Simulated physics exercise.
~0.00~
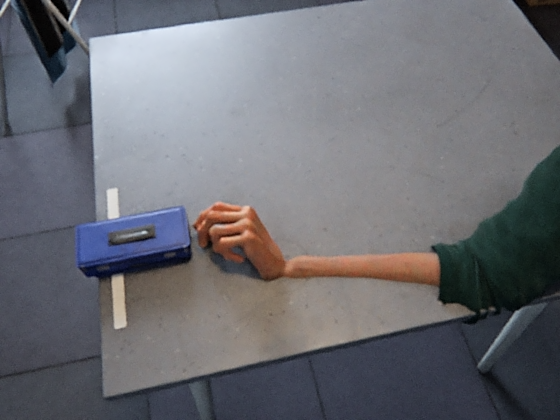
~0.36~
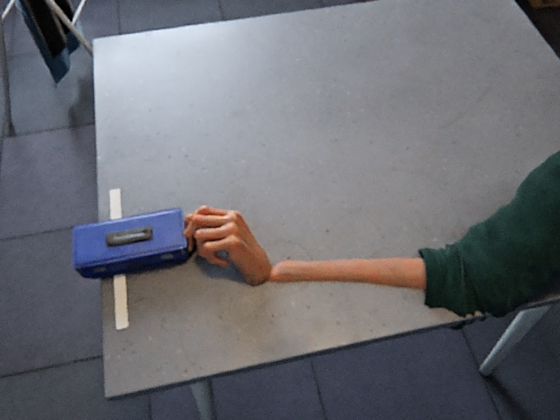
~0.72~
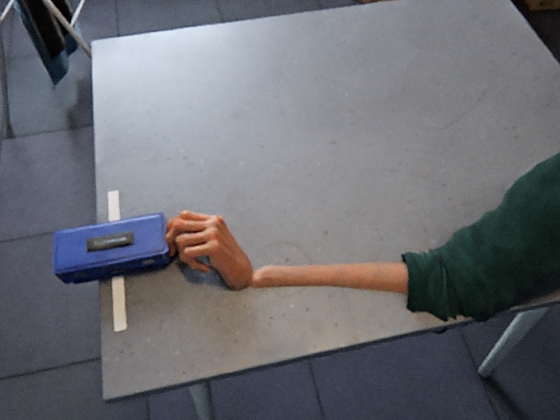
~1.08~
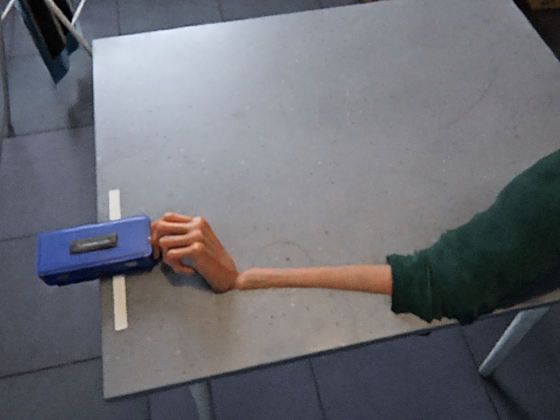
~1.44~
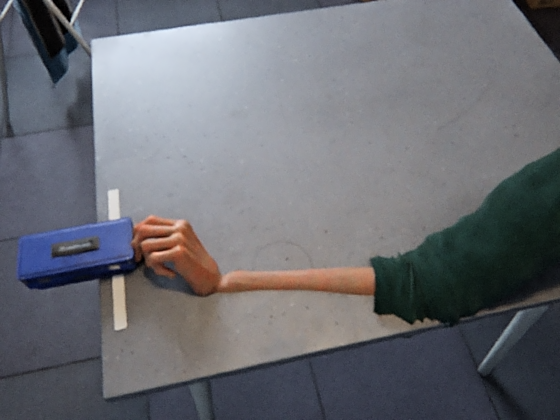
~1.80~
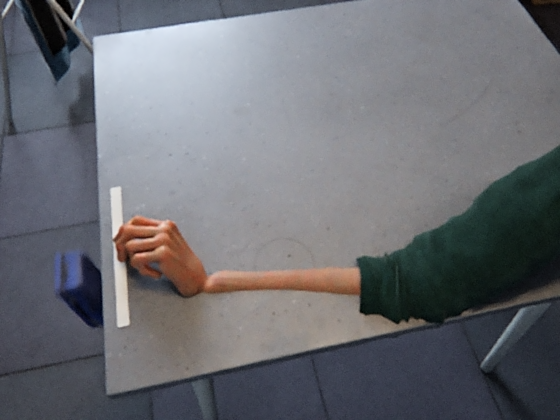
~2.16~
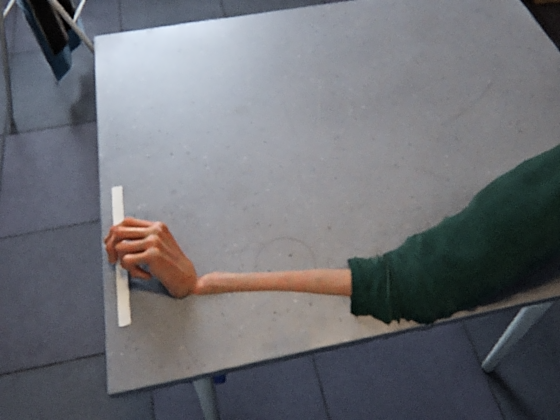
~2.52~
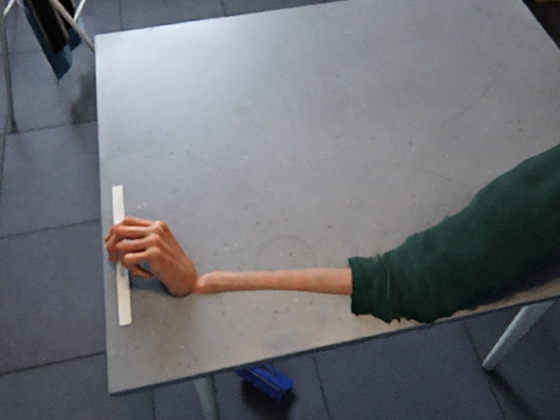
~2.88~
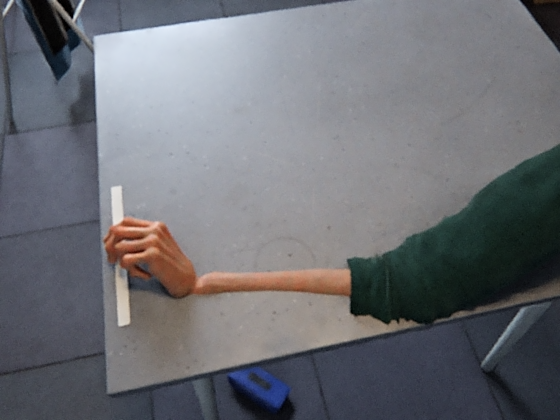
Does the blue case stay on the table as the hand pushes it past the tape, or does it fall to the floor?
The blue case falls to the floor. It tips over the left edge of the table and ends up on the tiles below, while the hand stays at the tape.
